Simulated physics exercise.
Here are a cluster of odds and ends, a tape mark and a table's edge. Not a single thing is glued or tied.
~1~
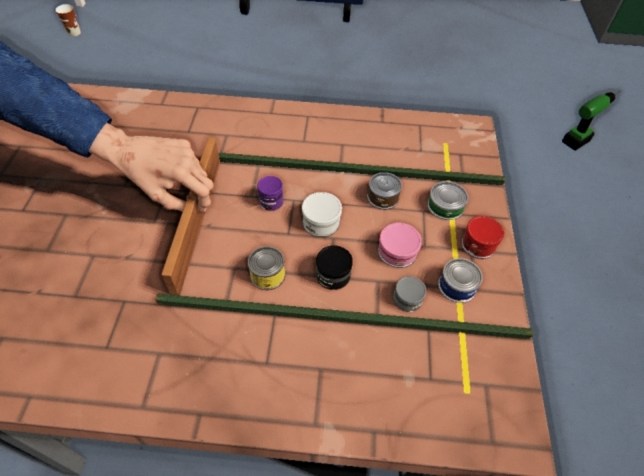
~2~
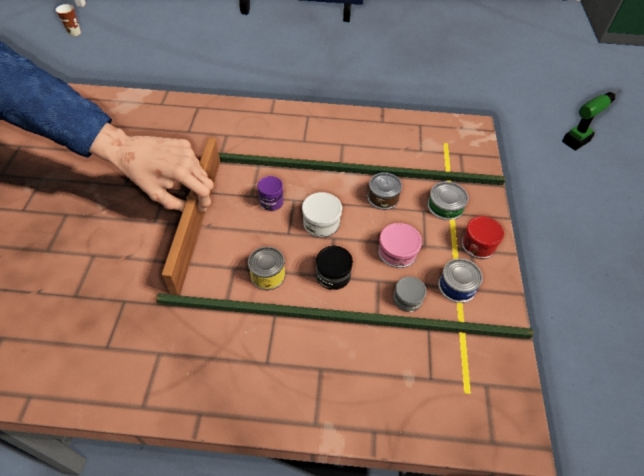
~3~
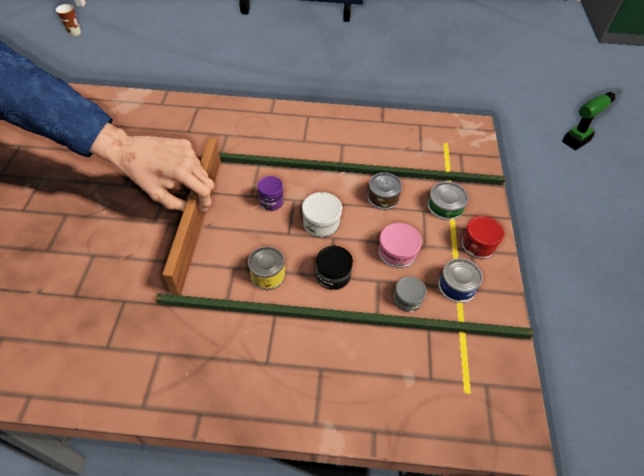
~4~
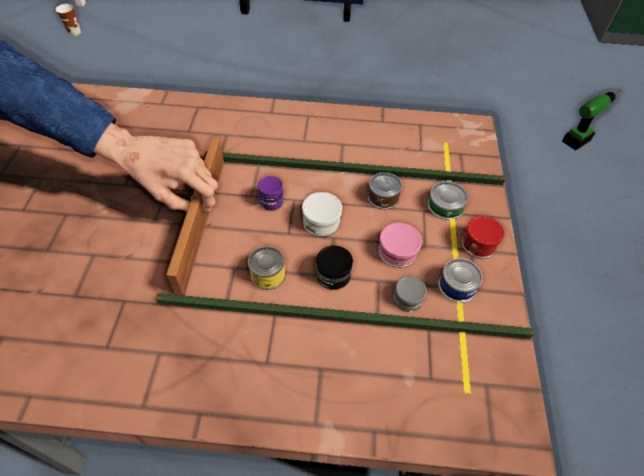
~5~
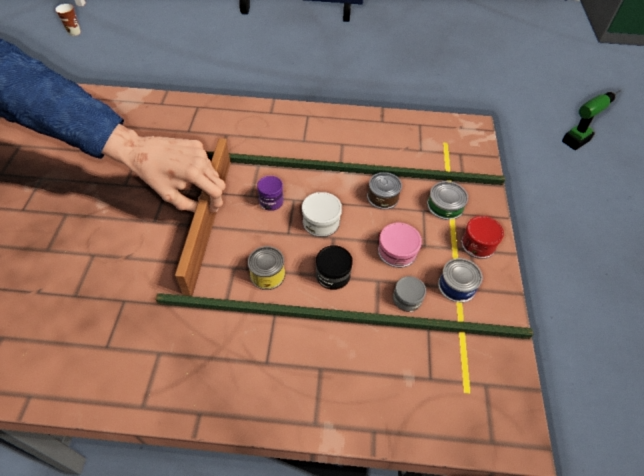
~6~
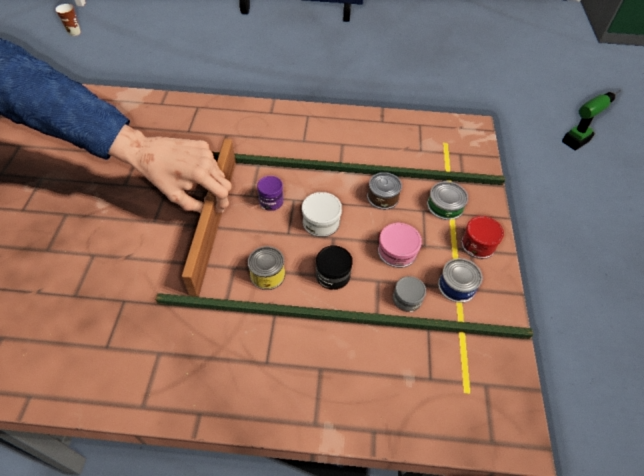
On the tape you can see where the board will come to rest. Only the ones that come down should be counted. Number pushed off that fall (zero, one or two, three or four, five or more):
One or two.
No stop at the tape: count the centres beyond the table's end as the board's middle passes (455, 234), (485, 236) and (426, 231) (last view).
2, 6 and 0.
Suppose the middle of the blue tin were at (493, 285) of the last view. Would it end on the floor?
From that start the object does not stay.
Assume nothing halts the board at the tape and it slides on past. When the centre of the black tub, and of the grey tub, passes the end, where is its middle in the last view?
First one: Around (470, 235). Other one: Around (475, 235).
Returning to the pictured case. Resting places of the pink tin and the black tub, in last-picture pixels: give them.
The pink tin settles near (512, 252); as for the black tub, near (511, 281).
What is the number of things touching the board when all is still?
The number is 4.
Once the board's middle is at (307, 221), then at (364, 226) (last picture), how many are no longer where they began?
I get 4 at the one place and 7 at the other.
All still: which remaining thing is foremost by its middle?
That would be the pink tin, which ends nearest.
Early on, none off yet; red tin at rest near (482, 238); blue tin at rest near (460, 281); green tin at rest near (447, 201).
Finally, the number that fall off is one or two; lost, blue tin and red tin.
